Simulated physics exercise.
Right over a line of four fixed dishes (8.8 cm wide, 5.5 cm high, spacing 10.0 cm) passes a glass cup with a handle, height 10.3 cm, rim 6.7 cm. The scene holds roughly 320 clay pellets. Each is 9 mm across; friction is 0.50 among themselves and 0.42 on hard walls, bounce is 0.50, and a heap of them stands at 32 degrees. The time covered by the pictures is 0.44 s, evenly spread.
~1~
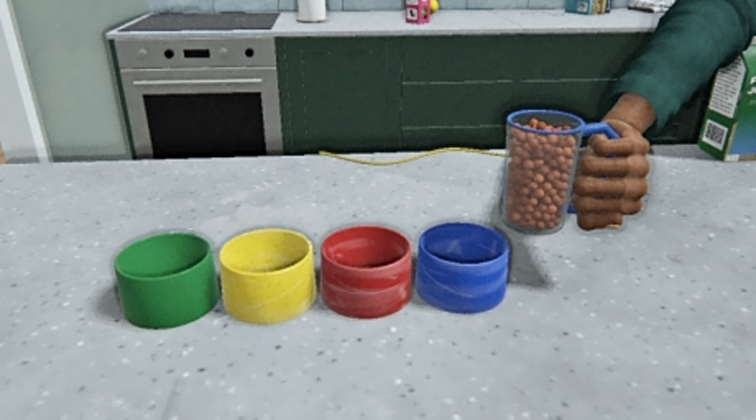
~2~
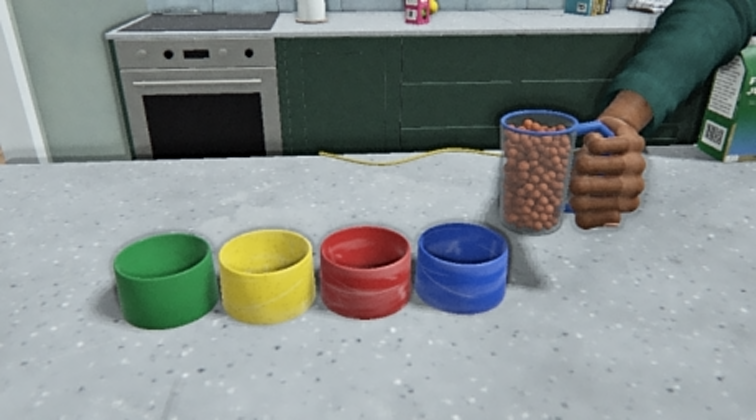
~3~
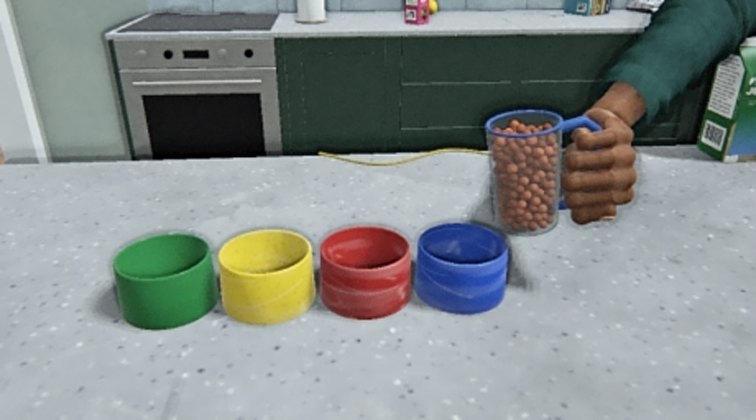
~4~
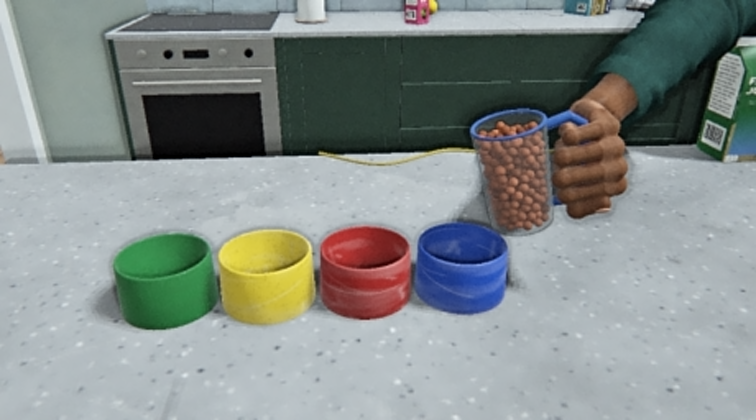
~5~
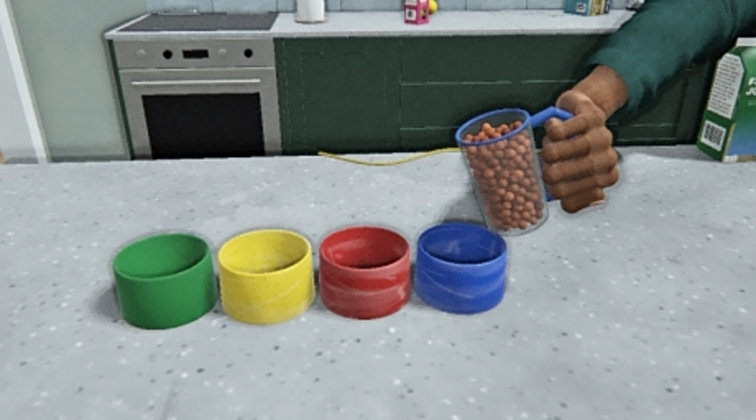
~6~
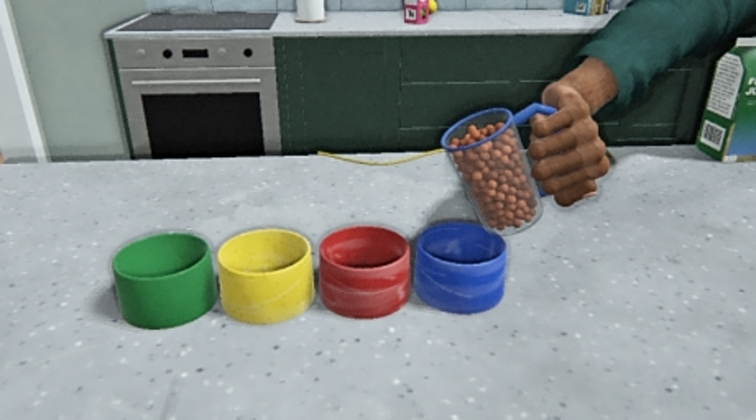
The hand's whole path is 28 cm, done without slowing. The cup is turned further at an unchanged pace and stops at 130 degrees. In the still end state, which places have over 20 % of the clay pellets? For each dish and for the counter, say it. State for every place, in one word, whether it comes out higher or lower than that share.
Red: Lower, blue: Lower, green: Lower, yellow: Higher, counter: Lower.
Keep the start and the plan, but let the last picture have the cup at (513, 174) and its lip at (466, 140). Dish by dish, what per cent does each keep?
In the end red holds 90, blue holds 0, green holds 0, yellow holds 0.
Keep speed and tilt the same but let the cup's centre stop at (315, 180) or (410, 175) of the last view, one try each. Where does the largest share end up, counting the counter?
First try: Yellow; second try: Red.
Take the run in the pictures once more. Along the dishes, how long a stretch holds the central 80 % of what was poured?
Length: About 6 cm.
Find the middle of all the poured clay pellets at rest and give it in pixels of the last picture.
About (268, 273).
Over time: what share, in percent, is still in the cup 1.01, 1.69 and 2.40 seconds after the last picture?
One after the other: 100, 0, 0 in a hundred.
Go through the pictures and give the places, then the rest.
In the first picture, cup at (539, 173), tilt 0 degrees, lip at (510, 123), moved 0.0 cm; middle of the pieces at (536, 173); blue dish at (463, 243); red dish at (366, 247); yellow dish at (266, 251); green dish at (164, 255).
In the second picture, cup at (534, 174), tilt 2 degrees, lip at (504, 125), moved 0.4 cm; middle of the pieces at (532, 174).
In the third picture, cup at (525, 174), tilt 8 degrees, lip at (488, 129), moved 1.3 cm; middle of the pieces at (523, 174).
In the fourth picture, cup at (515, 174), tilt 14 degrees, lip at (473, 134), moved 2.2 cm; middle of the pieces at (513, 175).
In the fifth picture, cup at (505, 175), tilt 20 degrees, lip at (458, 140), moved 3.2 cm; middle of the pieces at (503, 175).
In the sixth picture, cup at (495, 175), tilt 26 degrees, lip at (443, 145), moved 4.1 cm; middle of the pieces at (494, 176); blue dish at (462, 243); red dish at (364, 247); yellow dish at (264, 251); green dish at (162, 255).
Then, 1.01 s after the last picture, tilt 95 degrees; cup holds 100 %.
Then, 1.69 s after the last picture, tilt 130 degrees; cup holds 0 %, yellow 90 %.
Then, 2.40 s after the last picture, tilt 130 degrees; cup holds 0 %, yellow 95 %.
In the end, red 0 %, blue 0 %, green 0 %, yellow 95 %, counter 5 %.
